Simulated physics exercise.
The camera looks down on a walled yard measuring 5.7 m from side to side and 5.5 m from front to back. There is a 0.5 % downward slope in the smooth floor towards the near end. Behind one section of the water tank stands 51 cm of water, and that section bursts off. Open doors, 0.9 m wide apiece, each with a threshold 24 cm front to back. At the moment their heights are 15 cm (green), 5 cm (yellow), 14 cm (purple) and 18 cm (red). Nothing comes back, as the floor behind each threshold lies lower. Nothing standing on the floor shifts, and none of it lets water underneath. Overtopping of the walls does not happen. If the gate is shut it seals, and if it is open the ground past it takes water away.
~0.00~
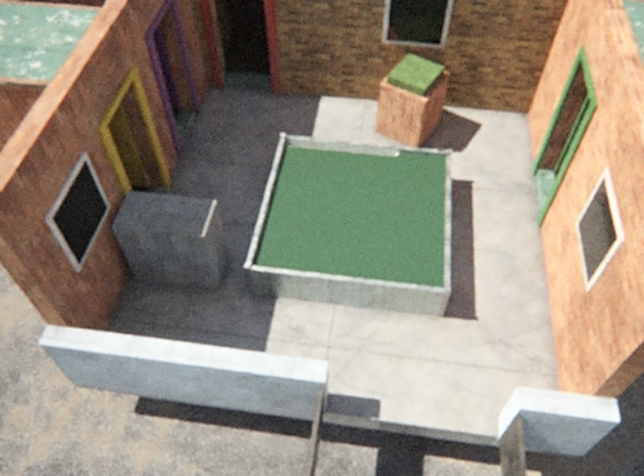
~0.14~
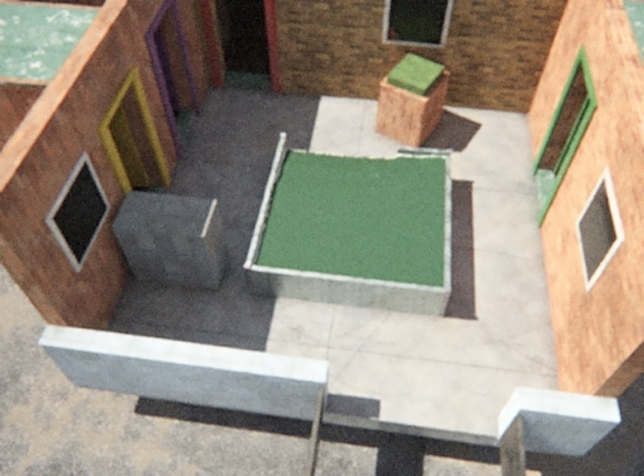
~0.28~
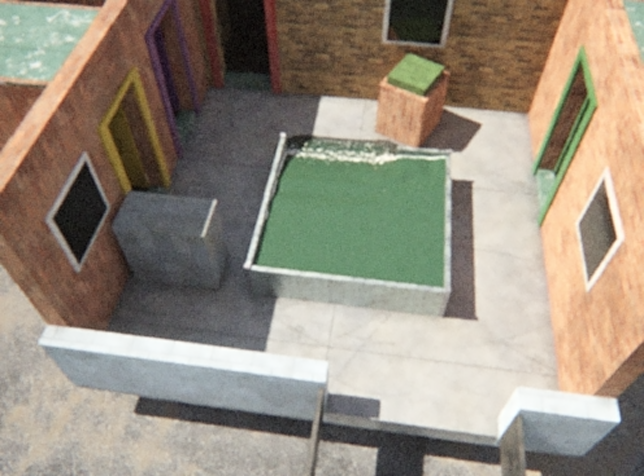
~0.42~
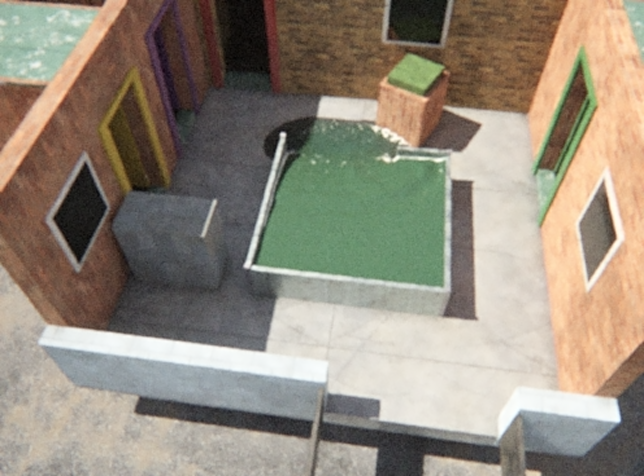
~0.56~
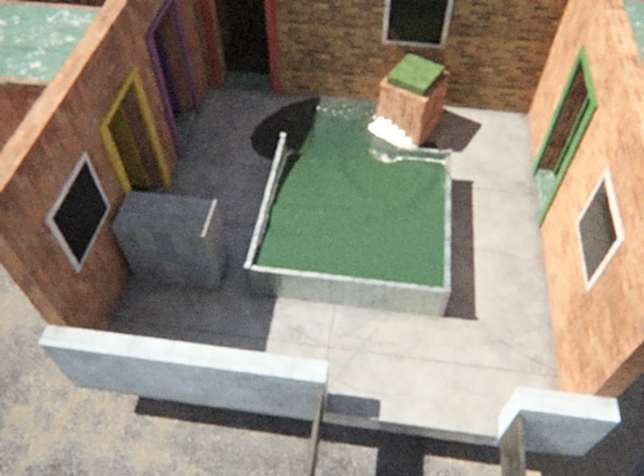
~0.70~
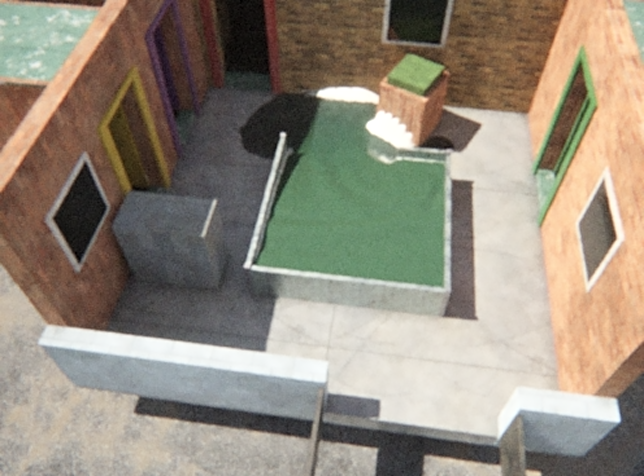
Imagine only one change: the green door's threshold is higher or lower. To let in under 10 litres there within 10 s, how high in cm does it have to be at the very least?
At least roughly 9 cm.
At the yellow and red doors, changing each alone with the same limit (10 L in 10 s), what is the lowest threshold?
About 18 cm at yellow and 30 cm at red.
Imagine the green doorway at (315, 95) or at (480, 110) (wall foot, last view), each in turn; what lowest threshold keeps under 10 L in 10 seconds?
In turn: About 34 cm, about 6.5 cm.
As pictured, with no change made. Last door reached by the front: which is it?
Yellow.
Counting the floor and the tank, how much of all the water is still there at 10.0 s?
Close to 86 in a hundred.
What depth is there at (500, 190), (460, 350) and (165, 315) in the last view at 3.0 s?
The three readings, in order, are 1, 0 and 0 cm.
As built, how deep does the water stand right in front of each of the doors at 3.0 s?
Depths in cm: Green 6, yellow 4, purple 23, red 27.
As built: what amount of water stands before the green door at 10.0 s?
Some 8.5 centimetres.
After 1.4 s water covers 25 % of the floor, deepest (40 cm) near (336, 100); it has not reached the green door.
After 3.0 s water covers 45 % of the floor, deepest (41 cm) near (218, 90); 6 cm at the green door, 0 litres in over its 15 cm threshold.
After 10.0 s water covers 95 % of the floor, deepest (16 cm) near (146, 236); 8 cm at the green door, 0 litres in over its 15 cm threshold.
At the green door as built, the water arrived by 2.1 s and peaked near 11 cm at 4.2 s.
With a threshold of 8 cm, 16 litres would have come in within the 10 s; with 11 cm, 3 litres. So under 10 litres takes about 9 cm.
